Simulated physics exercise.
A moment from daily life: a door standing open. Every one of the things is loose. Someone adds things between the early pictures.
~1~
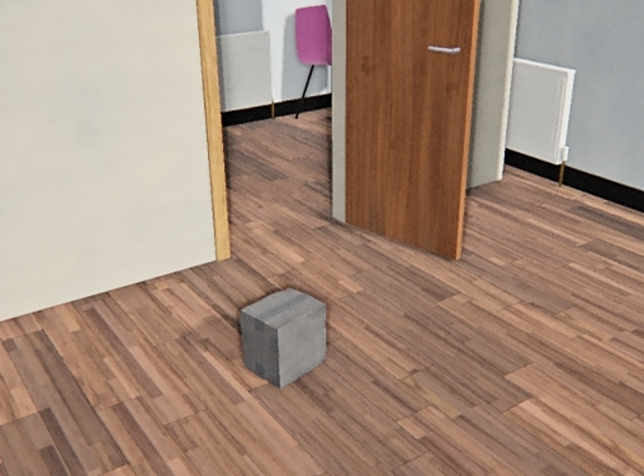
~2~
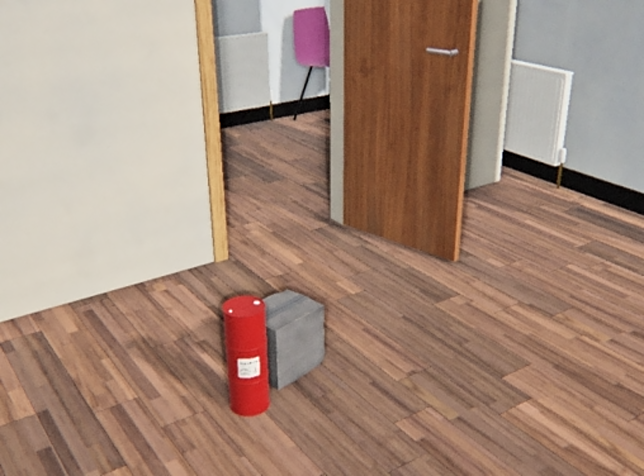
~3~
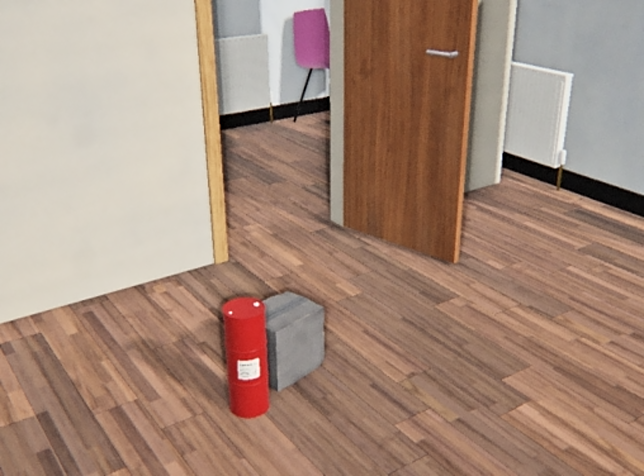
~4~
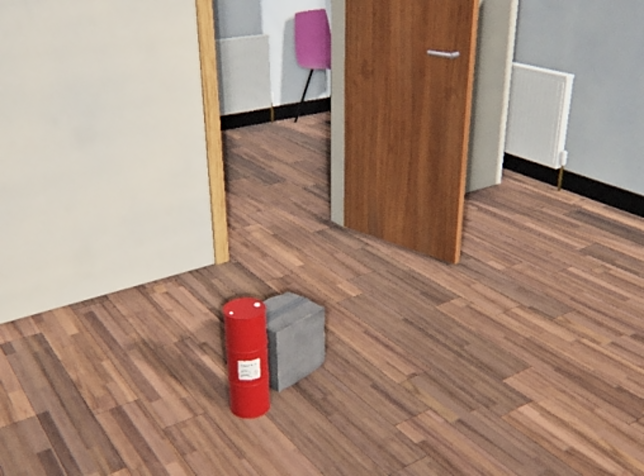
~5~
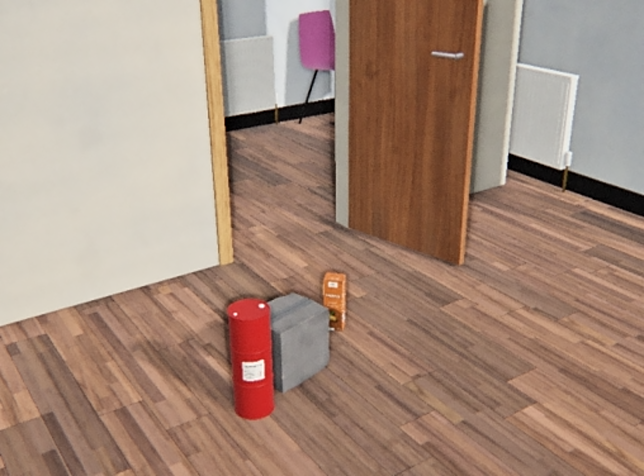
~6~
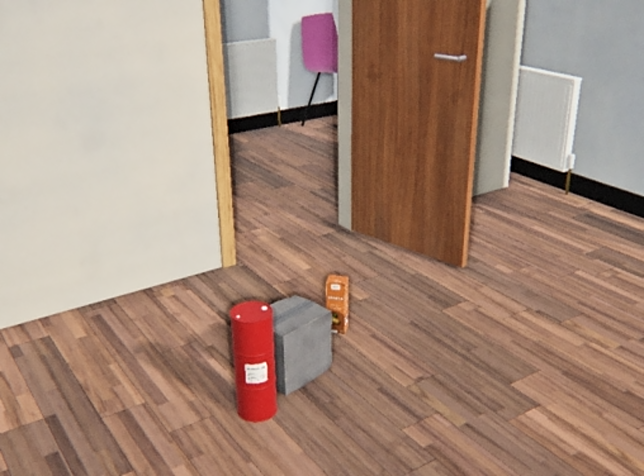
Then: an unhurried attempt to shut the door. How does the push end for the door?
The door swings fully to.
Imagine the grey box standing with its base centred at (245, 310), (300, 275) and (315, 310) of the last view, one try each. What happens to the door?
Case one: Swings all the way; case two: Gets held up; case three: Swings all the way.
Then, 0.70 s after the last picture, door 70° open.
Then, 1.20 s after the last picture, door 27° open.
At rest, door 0° open; all 3 in place. Seen from the same camera at the end, orange carton near (337, 305).
